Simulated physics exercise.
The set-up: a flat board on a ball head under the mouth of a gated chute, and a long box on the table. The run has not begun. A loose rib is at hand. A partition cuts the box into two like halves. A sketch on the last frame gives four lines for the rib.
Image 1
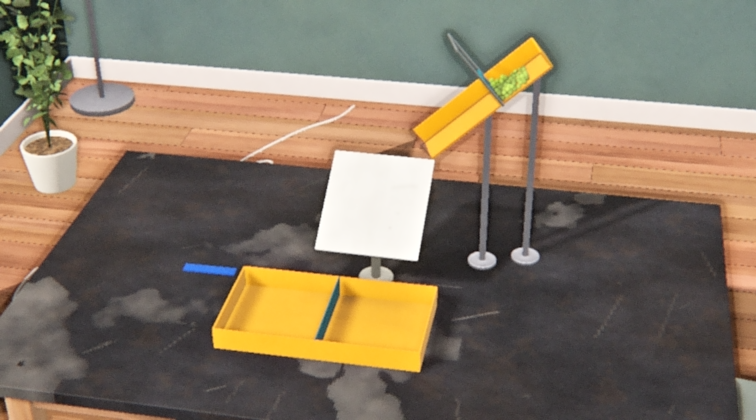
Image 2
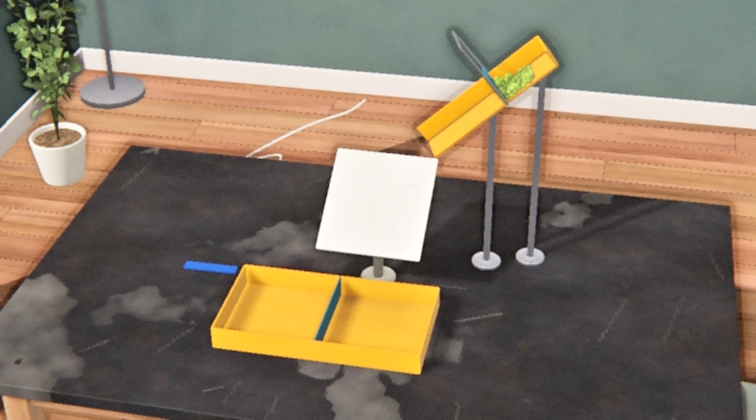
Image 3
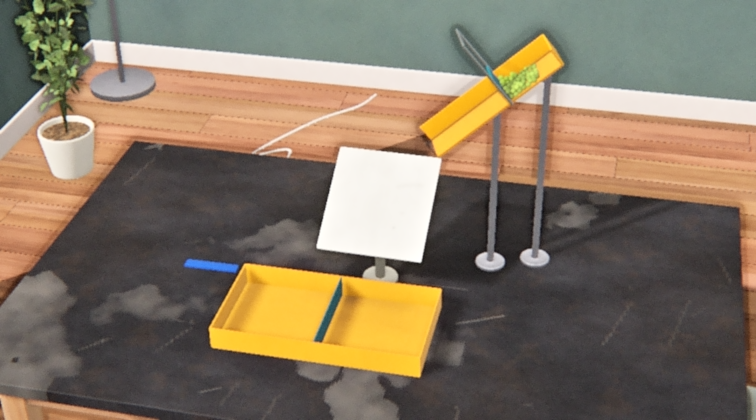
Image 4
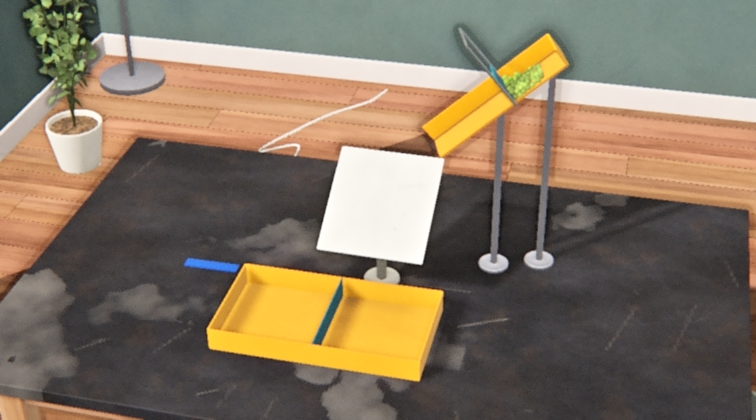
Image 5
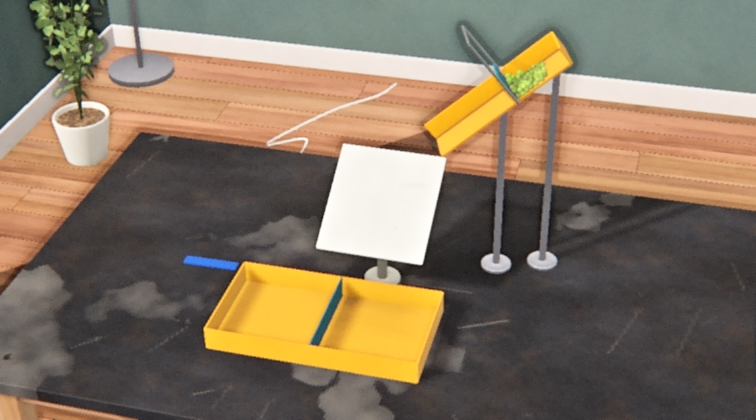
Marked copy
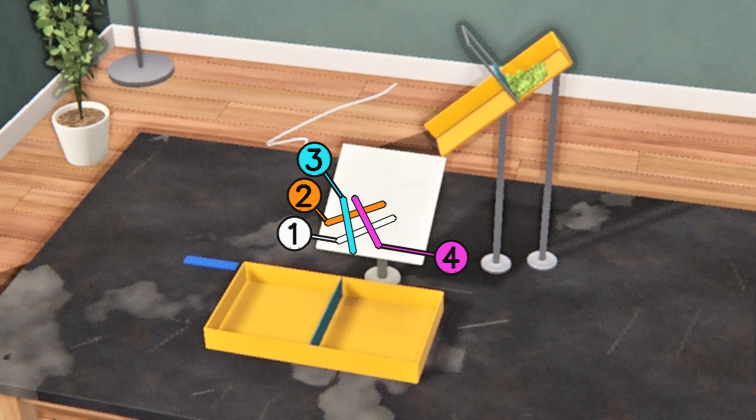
Camera drifting slowly around a still tabletop set-up of raised yellow chute holding green bits, tilted white board and divided yellow box.
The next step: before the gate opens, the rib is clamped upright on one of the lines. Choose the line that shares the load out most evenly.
Line 2.
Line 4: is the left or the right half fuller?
Right.
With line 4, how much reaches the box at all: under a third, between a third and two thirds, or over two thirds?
Line 4 gives over two thirds.
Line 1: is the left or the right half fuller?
Left.
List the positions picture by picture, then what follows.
In the first frame, load behind the gate (505, 83), dried peas; lip of the chute (429, 151), sloping fairly steeply.
In the second frame, middle of the board (378, 203), tilted fairly steeply; middle of its low edge (367, 254); of its high edge (388, 154).
In the third frame, front corners of the box (210, 328) and (419, 358); front end of its middle wall (313, 343); gate still shut (492, 76).
In the fourth frame, middle of the load (518, 81); lip (438, 150).
In the fifth frame, middle of the load (522, 80); lip (440, 148).
On the marked copy, line 1 from (392, 218) to (338, 240); line 2 from (382, 204) to (327, 222); line 3 from (343, 199) to (353, 251); line 4 from (354, 198) to (378, 245).
For line 1, of what is caught, almost all in the left half, just a few in the right.
For line 2, of what is caught, roughly two thirds in the left half, roughly a third in the right.
For line 3, of what is caught, just a few in the left half, almost all in the right.
For line 4, of what is caught, about a tenth in the left half, almost all in the right.
